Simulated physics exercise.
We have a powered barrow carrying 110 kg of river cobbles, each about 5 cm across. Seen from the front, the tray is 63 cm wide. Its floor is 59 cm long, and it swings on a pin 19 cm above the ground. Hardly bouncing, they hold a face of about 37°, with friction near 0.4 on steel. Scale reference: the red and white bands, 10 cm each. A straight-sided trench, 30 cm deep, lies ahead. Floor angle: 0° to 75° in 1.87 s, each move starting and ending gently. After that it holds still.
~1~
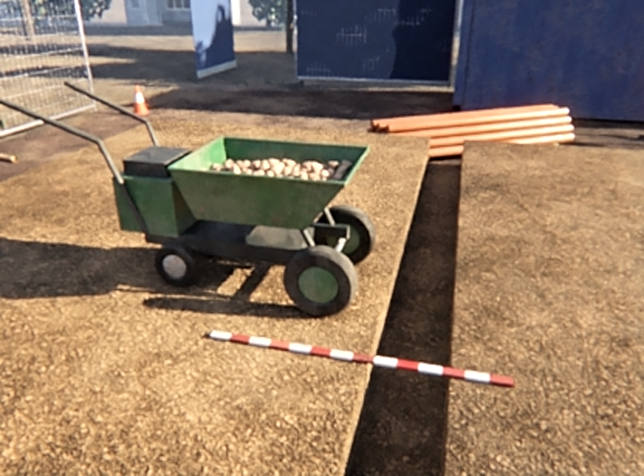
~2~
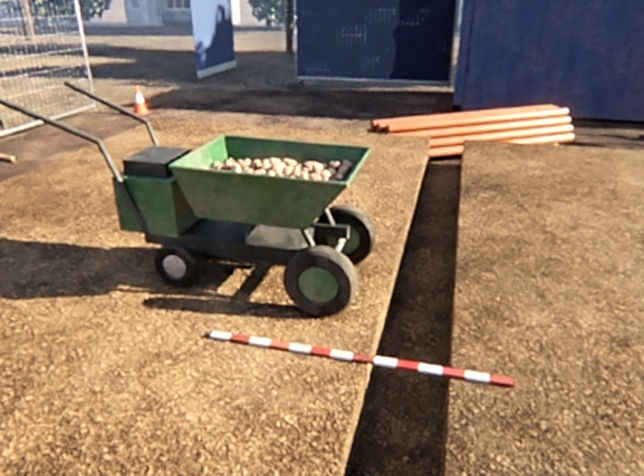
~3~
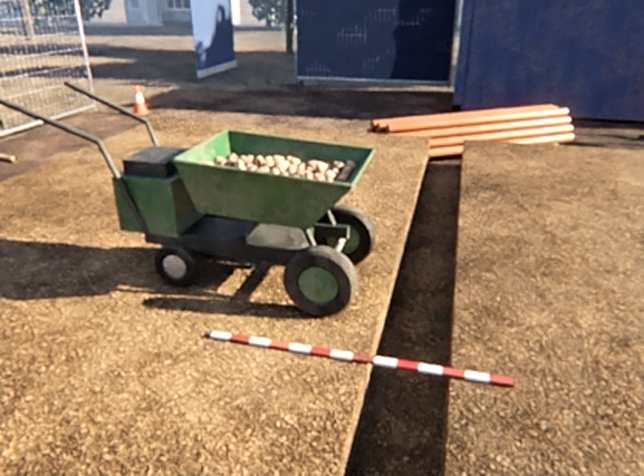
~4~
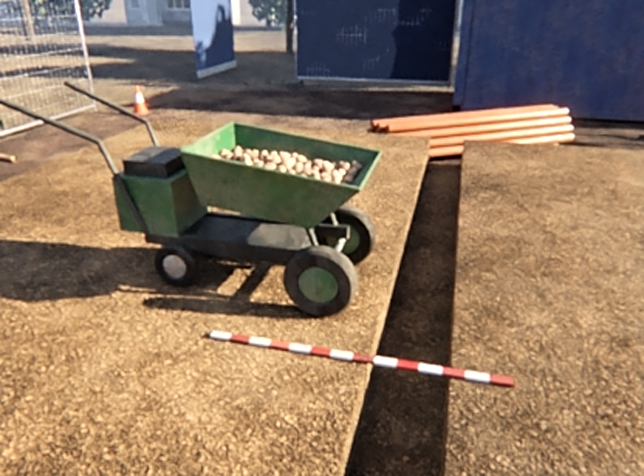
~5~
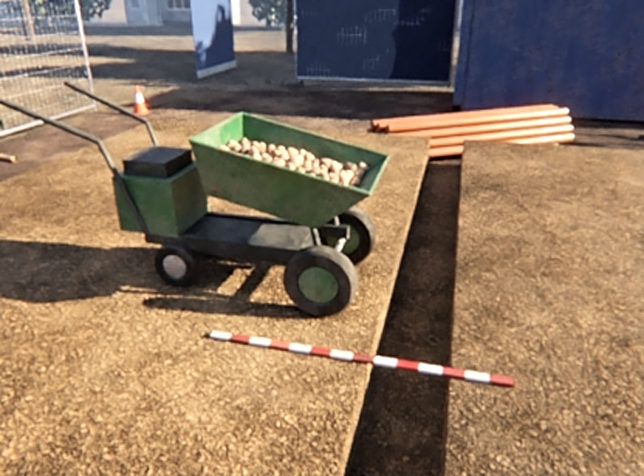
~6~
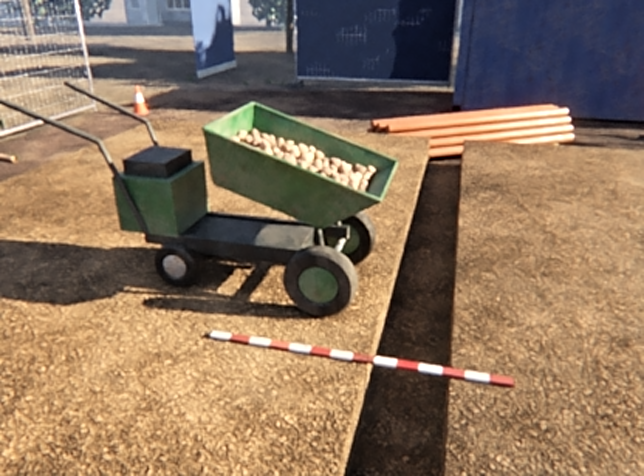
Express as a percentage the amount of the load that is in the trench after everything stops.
The amount is close to 36 per cent of the load.
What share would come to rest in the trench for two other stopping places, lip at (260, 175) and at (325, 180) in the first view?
It comes to about 90 and 65 in a hundred.
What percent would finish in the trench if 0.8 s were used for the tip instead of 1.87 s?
It would be near 20 percent.
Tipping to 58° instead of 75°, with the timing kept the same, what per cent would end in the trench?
In that case around 40 percent.
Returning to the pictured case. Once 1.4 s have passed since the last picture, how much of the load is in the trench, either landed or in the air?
About 15%.
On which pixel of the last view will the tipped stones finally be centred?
Their middle lands near (478, 302).
Then, 0.8 s after the last picture the floor is at 63°, 99 % in the tray, 1 % in the trench; the foremost stones are at (449, 254).
Then, 1.4 s after the last picture the floor is at 75°, 33 % in the tray, 14 % in the trench, 53 % past the trench; the foremost stones are at (581, 320).
Then, 1.7 s after the last picture the floor is at 75°, 8 % in the tray, 26 % in the trench, 65 % past the trench; the foremost stones are past the picture's edge.
Then, 3.7 s after the last picture the floor is at 75°, 0 % in the tray, 36 % in the trench, 64 % past the trench; the foremost stones are past the picture's edge.
